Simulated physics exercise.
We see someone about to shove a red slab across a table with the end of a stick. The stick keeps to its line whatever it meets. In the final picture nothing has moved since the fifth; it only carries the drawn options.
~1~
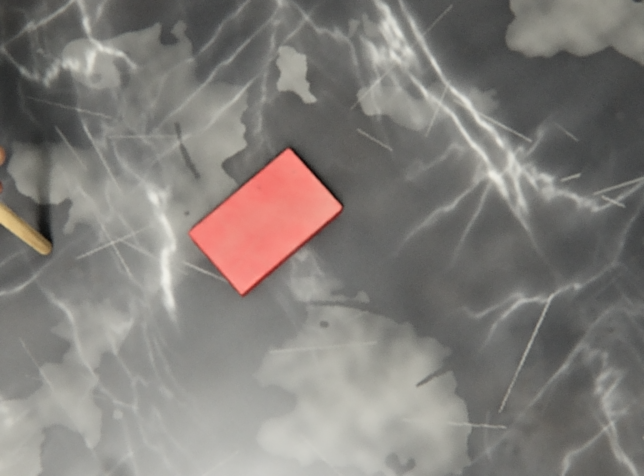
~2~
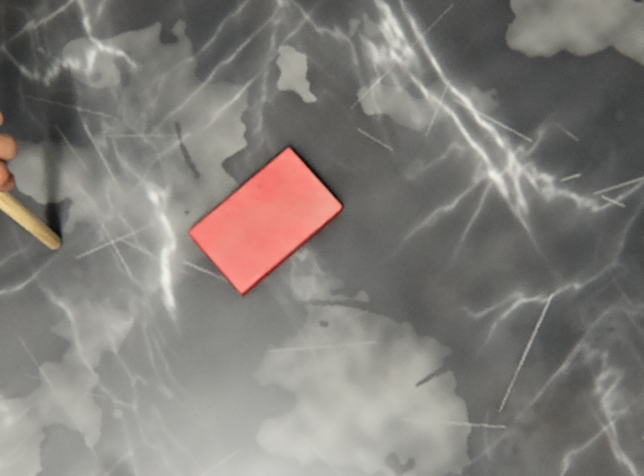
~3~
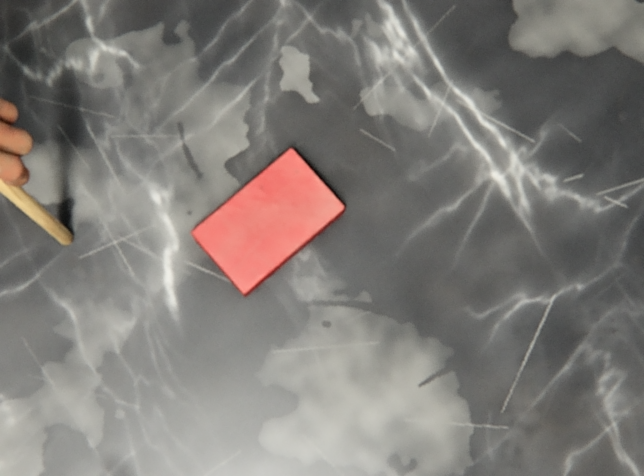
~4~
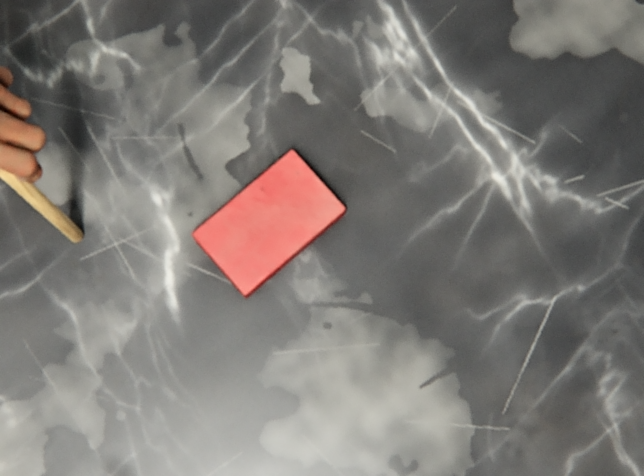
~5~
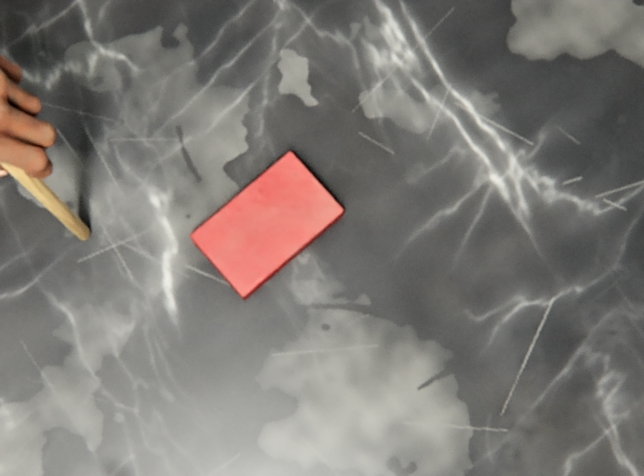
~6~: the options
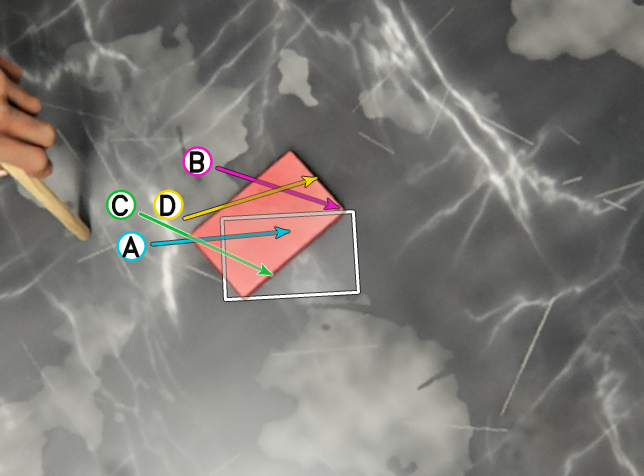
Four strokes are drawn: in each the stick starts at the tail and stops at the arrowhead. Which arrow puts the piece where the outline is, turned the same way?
Push along B.
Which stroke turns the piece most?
That is C.
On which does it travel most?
That is A.
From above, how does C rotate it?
It turns anticlockwise.
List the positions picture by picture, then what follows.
The first frame shows red slab (266, 220).
The second frame shows red slab (266, 219).
The third frame shows red slab (268, 219).
The fourth frame shows red slab (269, 221).
The fifth frame shows red slab (267, 223).
On the copy, A from (153, 244) to (289, 232); B from (217, 168) to (338, 208); C from (140, 214) to (271, 275); D from (184, 219) to (316, 178).
On B. First, foot of the stick (263, 183), piece (273, 227).
Then, foot of the stick (308, 198), piece (286, 246).
Finally, foot of the stick (338, 208), piece (289, 253); it fills the outline.
By contrast, A leaves the piece out of the outline, at (371, 205); C leaves the piece out of the outline, at (318, 232); D leaves the piece out of the outline, at (291, 236).
